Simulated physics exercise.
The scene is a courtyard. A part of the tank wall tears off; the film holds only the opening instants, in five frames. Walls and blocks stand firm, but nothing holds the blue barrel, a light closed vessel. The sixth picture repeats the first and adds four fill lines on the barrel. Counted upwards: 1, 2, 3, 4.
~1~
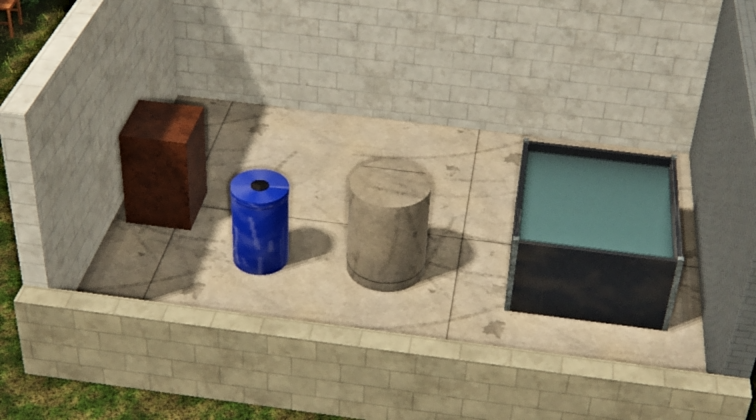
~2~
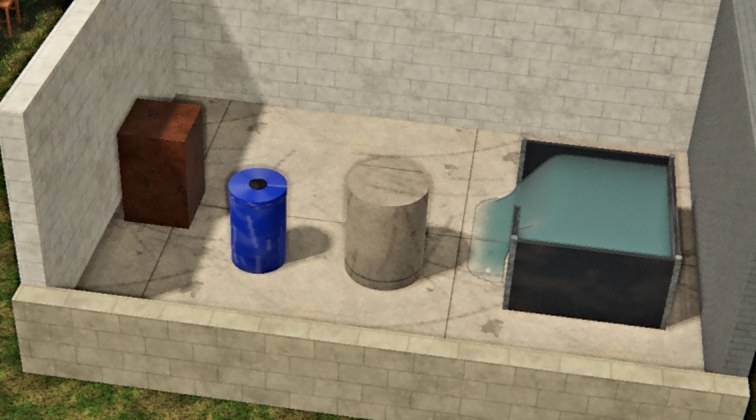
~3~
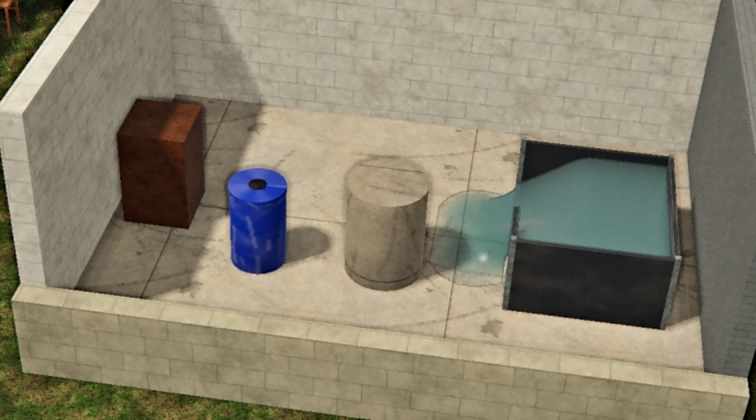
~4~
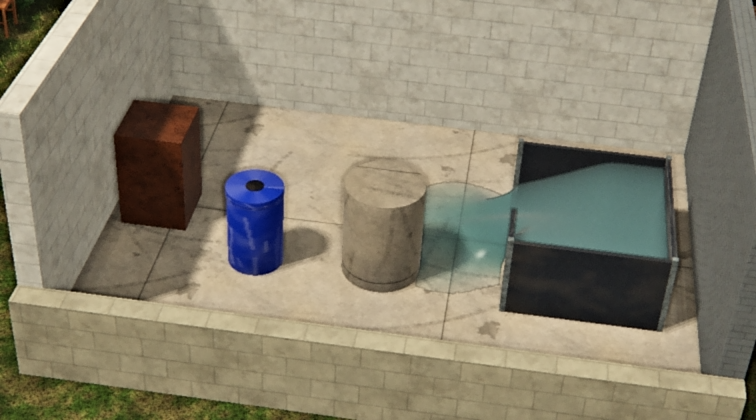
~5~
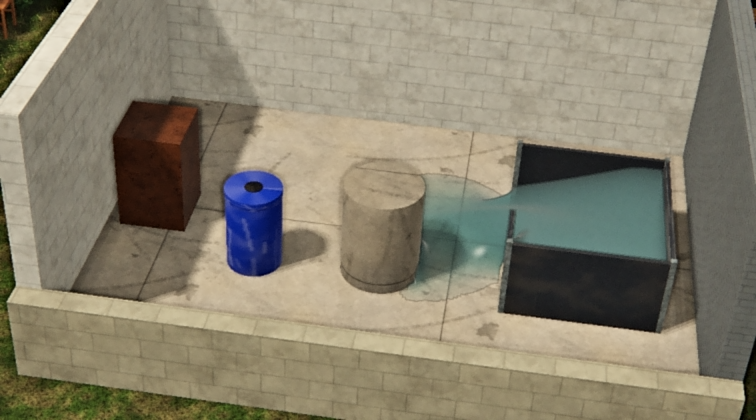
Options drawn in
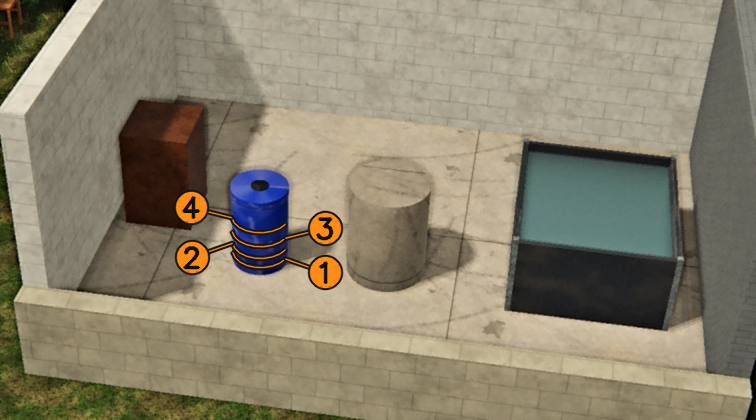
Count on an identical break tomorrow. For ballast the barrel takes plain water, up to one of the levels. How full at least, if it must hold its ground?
The limit is 2.
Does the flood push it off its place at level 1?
Yes, that goes wrong.
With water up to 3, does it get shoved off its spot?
No, that is safe.
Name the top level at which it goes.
That would be 1.
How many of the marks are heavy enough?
Three.
In orange, 1 at (254, 267); 2 at (254, 258); 3 at (254, 246); 4 at (254, 232); from the bottom up 1, 2, 3, 4.
With 1, it is pushed about half its own width away.
With 2, it does not move.
With 3, it does not move.
With 4, it does not move.
